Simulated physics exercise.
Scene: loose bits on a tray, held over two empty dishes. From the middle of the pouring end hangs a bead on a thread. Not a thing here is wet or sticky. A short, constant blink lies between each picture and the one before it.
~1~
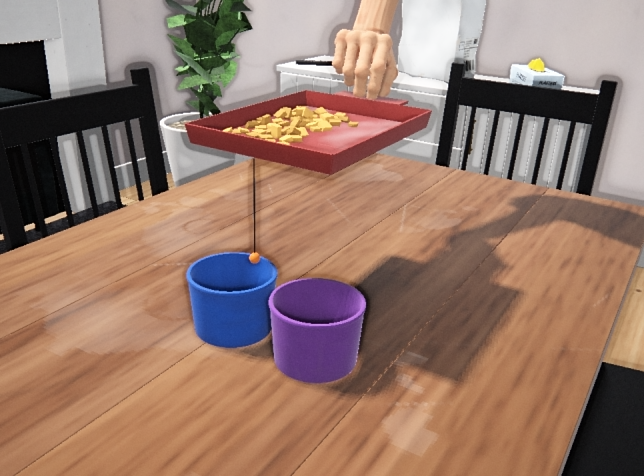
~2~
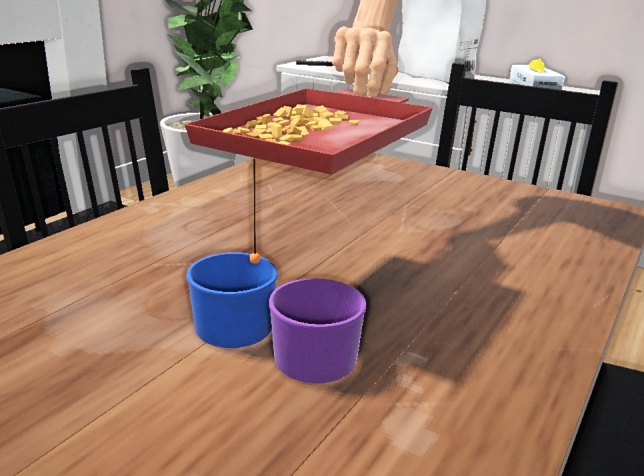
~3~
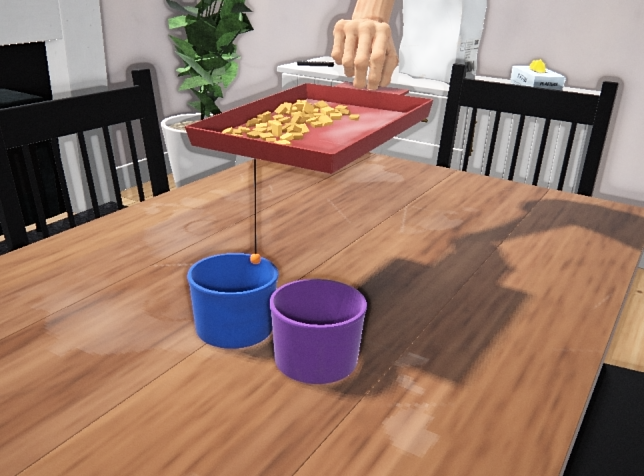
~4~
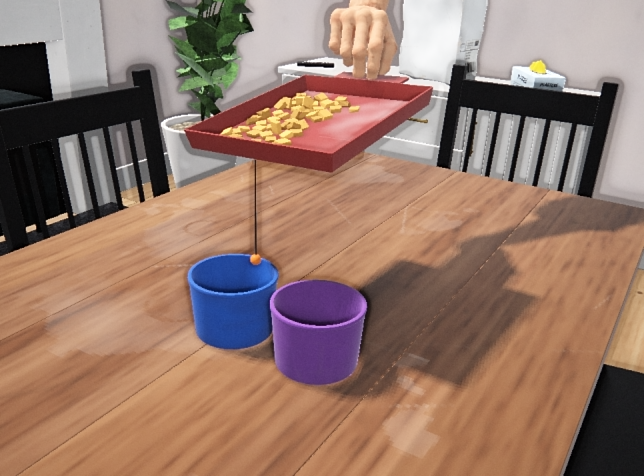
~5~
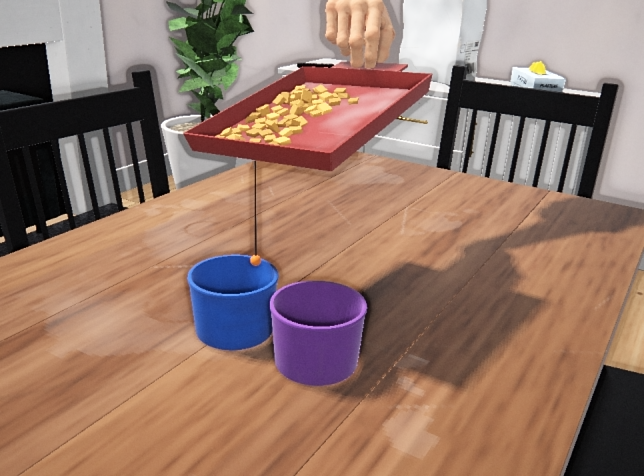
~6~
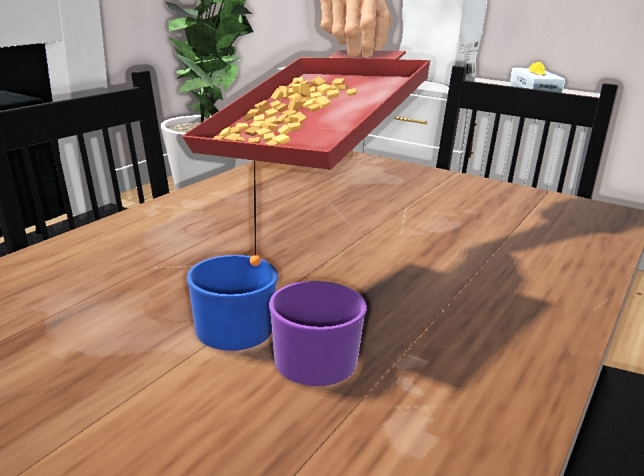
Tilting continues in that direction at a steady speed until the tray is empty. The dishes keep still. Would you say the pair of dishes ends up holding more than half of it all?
The dishes will catch only a minority of the load.
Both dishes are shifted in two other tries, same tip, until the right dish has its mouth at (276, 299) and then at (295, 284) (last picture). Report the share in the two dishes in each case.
Respectively 90 percent and 60 percent.
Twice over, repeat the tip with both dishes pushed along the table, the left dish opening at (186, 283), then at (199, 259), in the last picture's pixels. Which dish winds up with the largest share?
The one at left, then the one at left.
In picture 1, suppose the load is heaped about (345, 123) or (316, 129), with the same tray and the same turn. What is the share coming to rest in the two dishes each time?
About 40 and 30 per cent.
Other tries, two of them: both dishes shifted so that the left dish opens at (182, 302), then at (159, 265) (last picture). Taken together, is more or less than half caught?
First try: Lower than half; second try: Higher than half.
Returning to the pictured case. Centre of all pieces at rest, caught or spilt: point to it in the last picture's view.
(173, 323).
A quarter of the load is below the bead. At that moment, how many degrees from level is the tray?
It sits at roughly 90°.
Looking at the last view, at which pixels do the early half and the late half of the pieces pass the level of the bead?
Around (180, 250), followed by around (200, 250).
Soon after the last picture, tray tipped steeply; nearly all on the tray; a stray few in the air.
A little later, tray tipped right over; about half on the tray; a stray few in the left dish; about a quarter outside both; a small part in the air.
Later still, tray tipped past a quarter turn; about a quarter in the left dish; most outside both.
At rest, tray tipped past a quarter turn; none in the right dish; about a quarter in the left dish; most outside both.
